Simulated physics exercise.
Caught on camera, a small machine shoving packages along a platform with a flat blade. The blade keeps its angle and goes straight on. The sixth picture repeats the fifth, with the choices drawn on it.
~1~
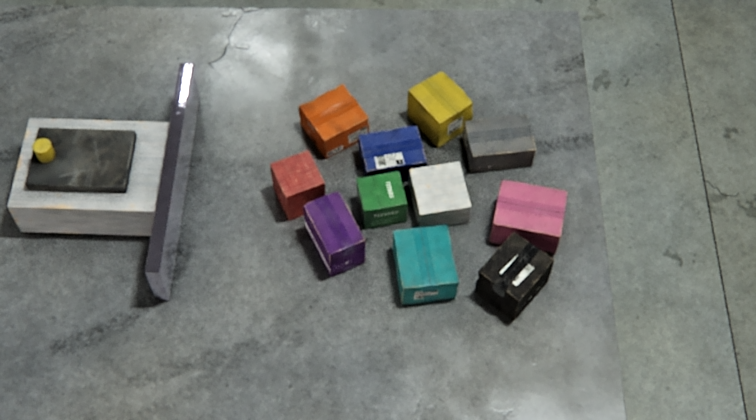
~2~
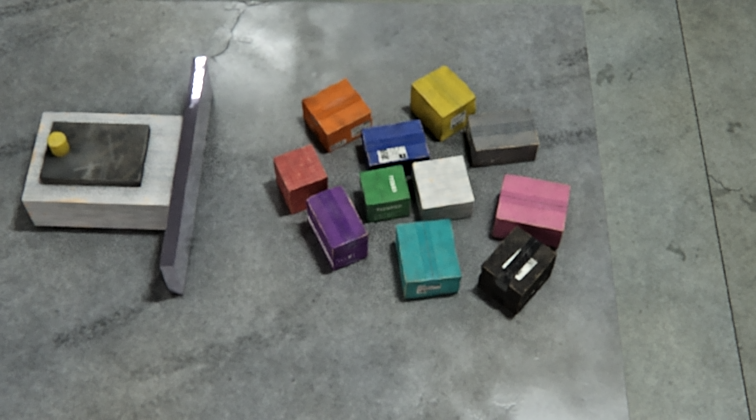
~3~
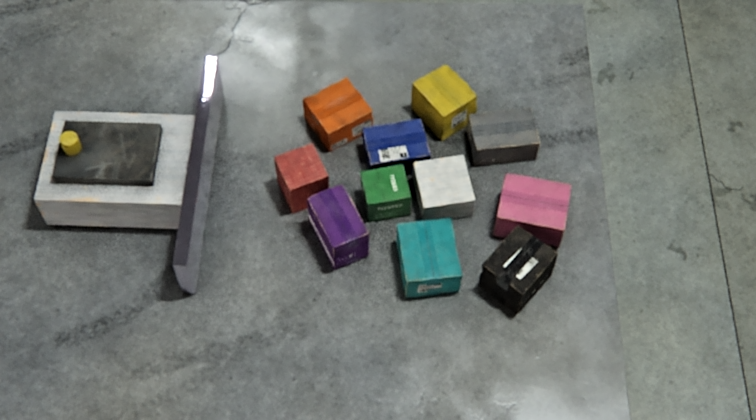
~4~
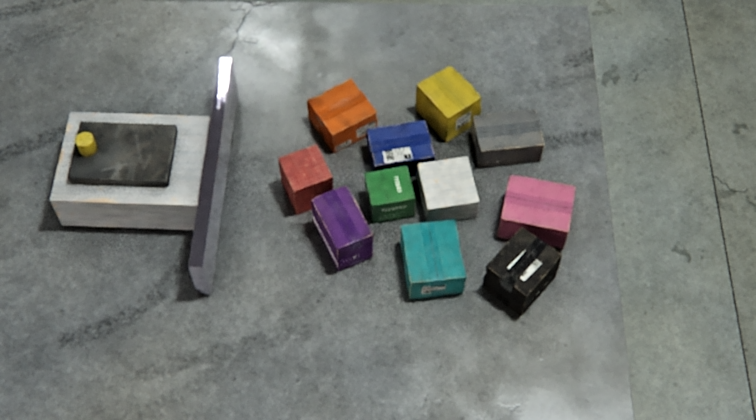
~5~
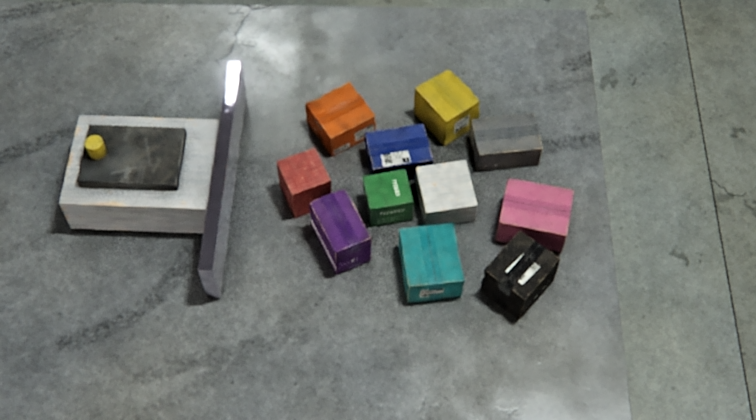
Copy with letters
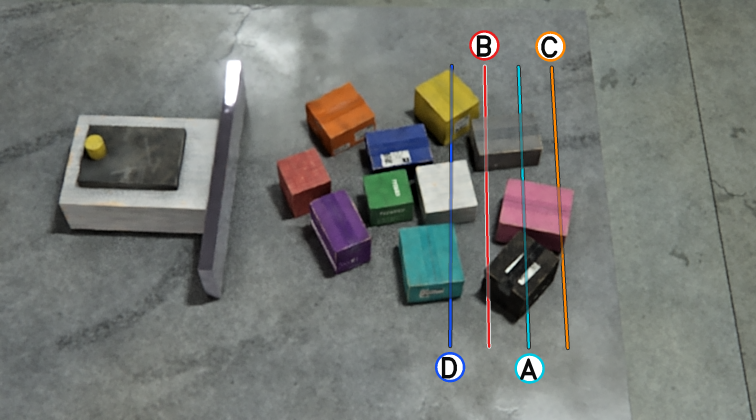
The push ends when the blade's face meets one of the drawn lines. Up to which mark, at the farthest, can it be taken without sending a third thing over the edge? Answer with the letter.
Up to line B.
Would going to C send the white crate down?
Yes.
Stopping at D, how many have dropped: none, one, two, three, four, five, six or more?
By then, one.
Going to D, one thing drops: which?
The pink parcel.
On the marked copy, A at (523, 196); B at (487, 195); C at (559, 196); D at (451, 195).
With B. Early on, robot (238, 158); orange parcel (365, 123); purple box (347, 234).
Further on, robot (333, 159); pink parcel (590, 219); grey parcel (547, 144).
At the end, robot (405, 160); pink parcel over the edge; grey parcel over the edge; two fallen.
As for the rest, A drops four; C drops seven; D is within the limit but short.
